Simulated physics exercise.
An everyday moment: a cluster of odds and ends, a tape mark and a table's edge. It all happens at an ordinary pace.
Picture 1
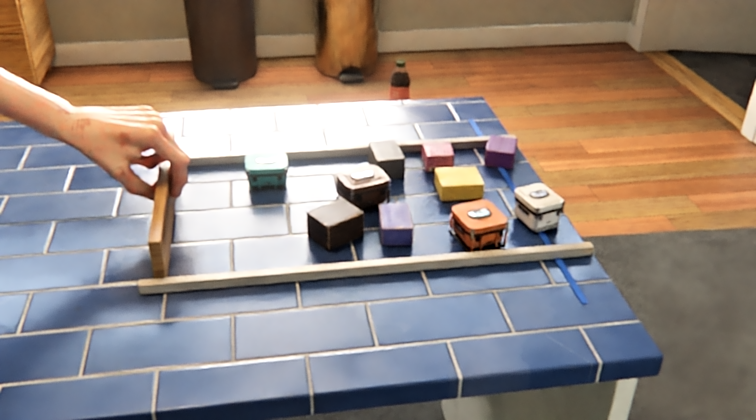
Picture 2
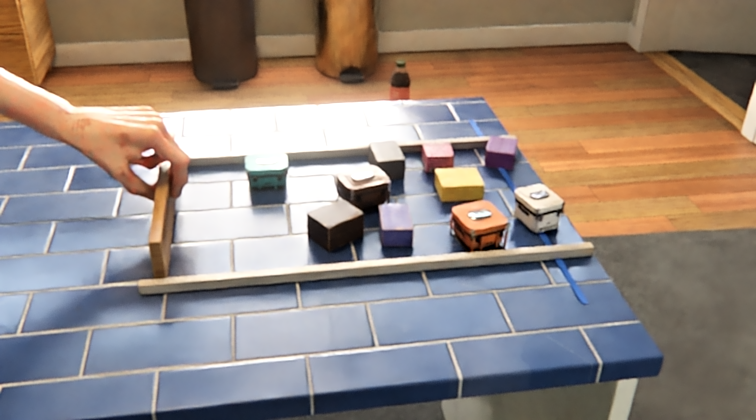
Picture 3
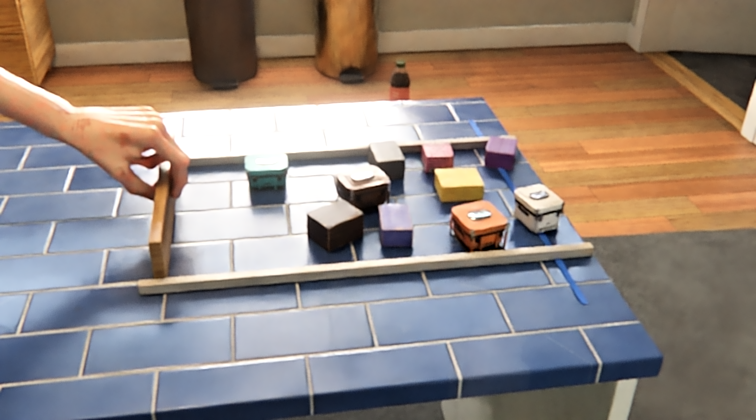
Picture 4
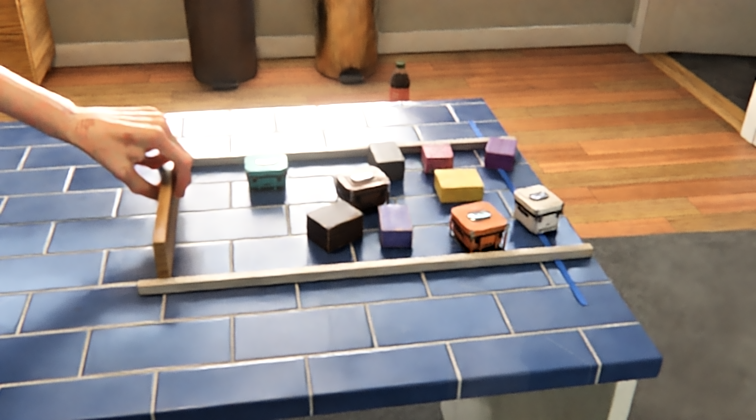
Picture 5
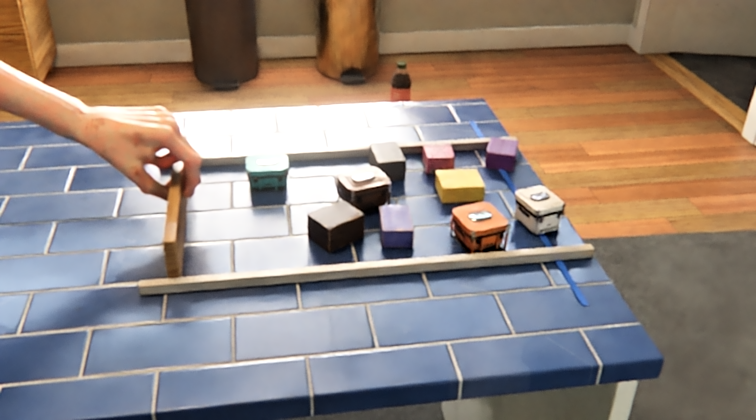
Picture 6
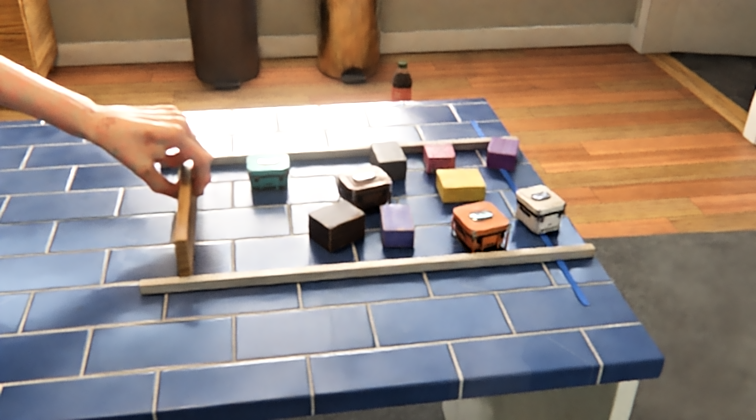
A hand holding a wooden board upright between two rails on a blue tiled table stayed nearly still, then slid it slightly right toward scattered colorful blocks and small cases, which barely moved.
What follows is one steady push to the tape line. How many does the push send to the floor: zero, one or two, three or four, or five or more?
Here the number that fall off is five or more.
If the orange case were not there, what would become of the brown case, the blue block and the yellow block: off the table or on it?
The brown case is kept; the blue block is lost; the yellow block goes over.
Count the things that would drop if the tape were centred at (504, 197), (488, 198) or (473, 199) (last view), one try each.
Down on the floor: 7, 4 and 4.
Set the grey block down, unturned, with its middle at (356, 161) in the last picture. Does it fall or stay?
Then it drops off.
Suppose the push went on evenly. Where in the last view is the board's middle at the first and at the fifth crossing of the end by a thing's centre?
First at (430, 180), next at (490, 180).
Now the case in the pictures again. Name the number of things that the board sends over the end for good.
It comes to 7.
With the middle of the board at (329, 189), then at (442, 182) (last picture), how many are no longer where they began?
At the one place 3, at the other 10.
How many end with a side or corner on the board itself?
3 of them.
Early on, none off yet; purple block at rest near (503, 153); white case at rest near (539, 209); yellow block at rest near (460, 185).
A while later, two off so far; purple block in the air near (553, 232); white case in the air near (591, 305); yellow block travelled well along near (529, 180).
Finally, the number that fall off is five or more; lost, blue block, grey block, pink box, orange case, yellow block, white case and purple block.
